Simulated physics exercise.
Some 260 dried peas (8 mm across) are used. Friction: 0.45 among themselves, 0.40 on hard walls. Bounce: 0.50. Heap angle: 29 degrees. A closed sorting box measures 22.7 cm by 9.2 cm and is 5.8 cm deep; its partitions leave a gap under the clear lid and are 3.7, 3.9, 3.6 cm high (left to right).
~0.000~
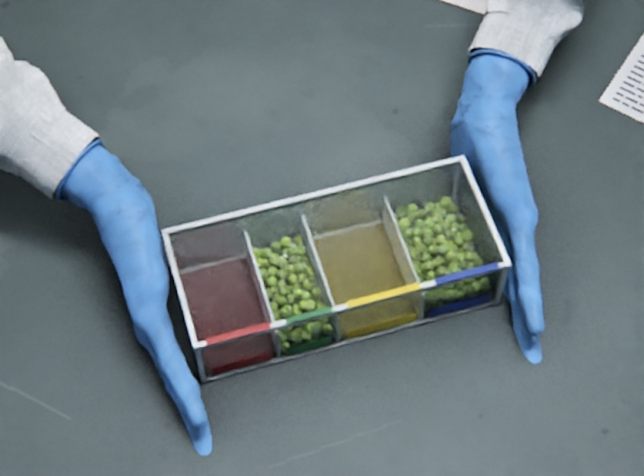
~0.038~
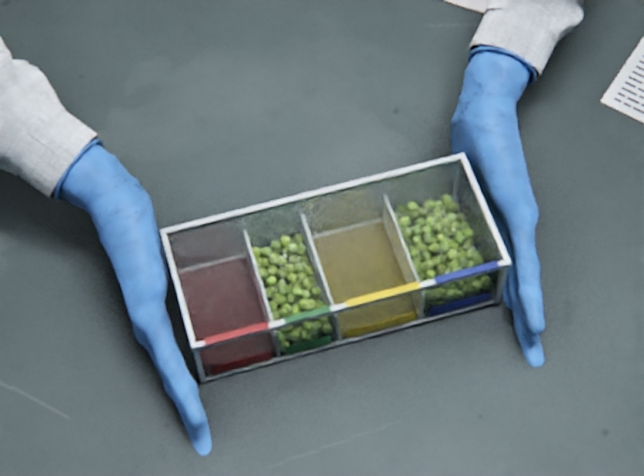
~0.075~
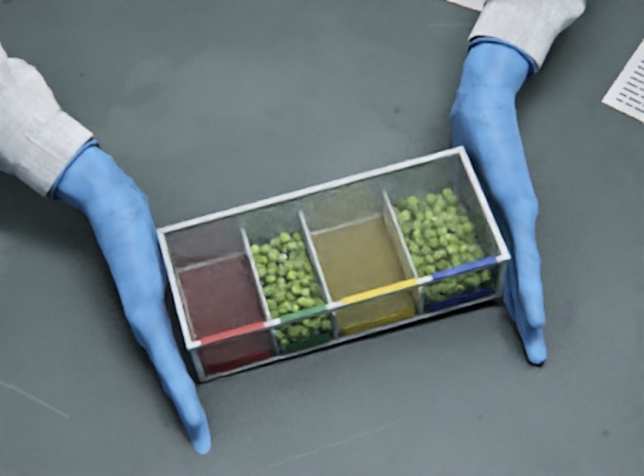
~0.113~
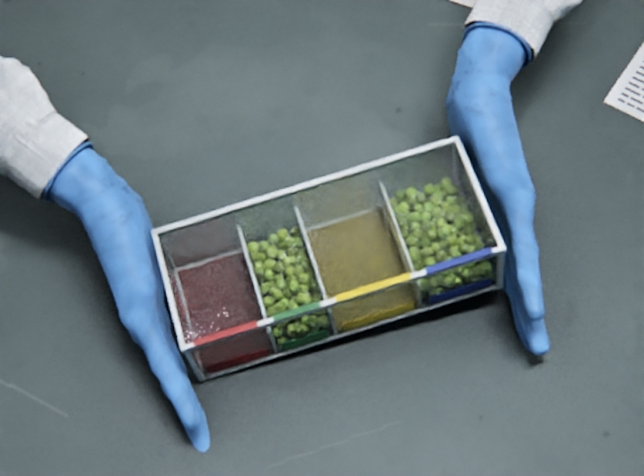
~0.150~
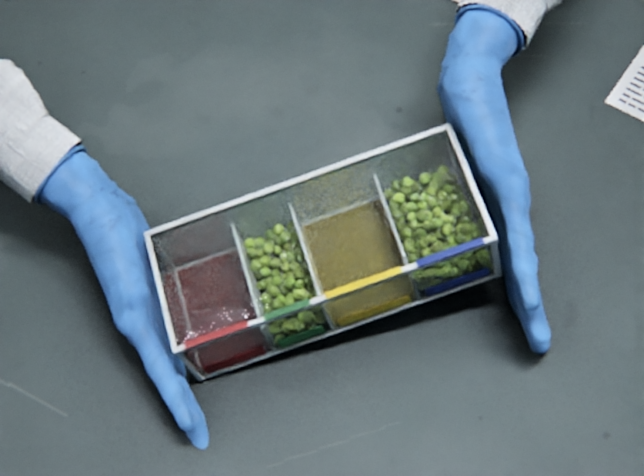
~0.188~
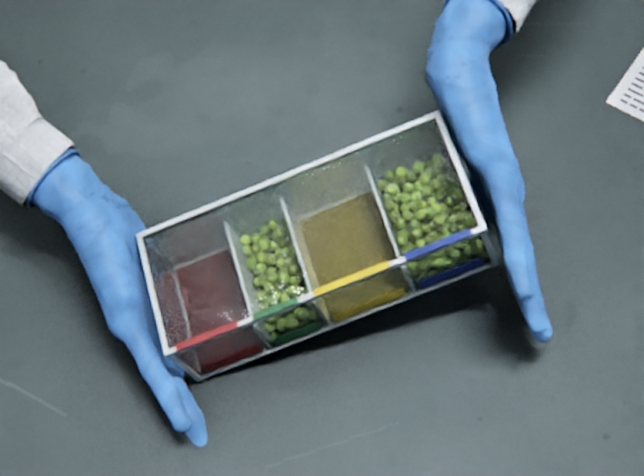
Blue-gloved hands tilting a clear-lidded box of four coloured compartments, raising its right end while green peas stay in two sections.
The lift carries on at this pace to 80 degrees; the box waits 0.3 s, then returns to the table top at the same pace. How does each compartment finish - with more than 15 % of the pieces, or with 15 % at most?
Red: More than 15 %, blue: More than 15 %, green: More than 15 %, yellow: At most 15 %.
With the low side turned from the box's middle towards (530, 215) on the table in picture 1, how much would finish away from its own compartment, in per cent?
Roughly 10 per cent.
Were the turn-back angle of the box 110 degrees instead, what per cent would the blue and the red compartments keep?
In per cent, blue gets 0 and red gets 95.
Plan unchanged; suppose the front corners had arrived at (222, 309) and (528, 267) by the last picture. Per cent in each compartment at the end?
Per cent at the end: Red 0; blue 70; green 30; yellow 0.
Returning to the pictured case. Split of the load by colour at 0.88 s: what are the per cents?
Red = 10, blue = 35, green = 40, yellow = 15 (per cent).
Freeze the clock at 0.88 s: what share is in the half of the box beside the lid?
Roughly 30 percent of the pieces.
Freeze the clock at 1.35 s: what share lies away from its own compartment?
Around 35 percent.
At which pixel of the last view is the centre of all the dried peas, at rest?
I'd say roughly (295, 297).
After 0.88 s, tilt 80 degrees; red 10 %, blue 35 %, green 40 %, yellow 15 %.
After 1.35 s, tilt 44 degrees; red 20 %, blue 30 %, green 35 %, yellow 10 %.
Then, at 1.89 s, tilt 0 degrees; red 20 %, blue 30 %, green 35 %, yellow 10 %.
In the end, at 2.3 s, red 20 %, blue 30 %, green 35 %, yellow 10 %.
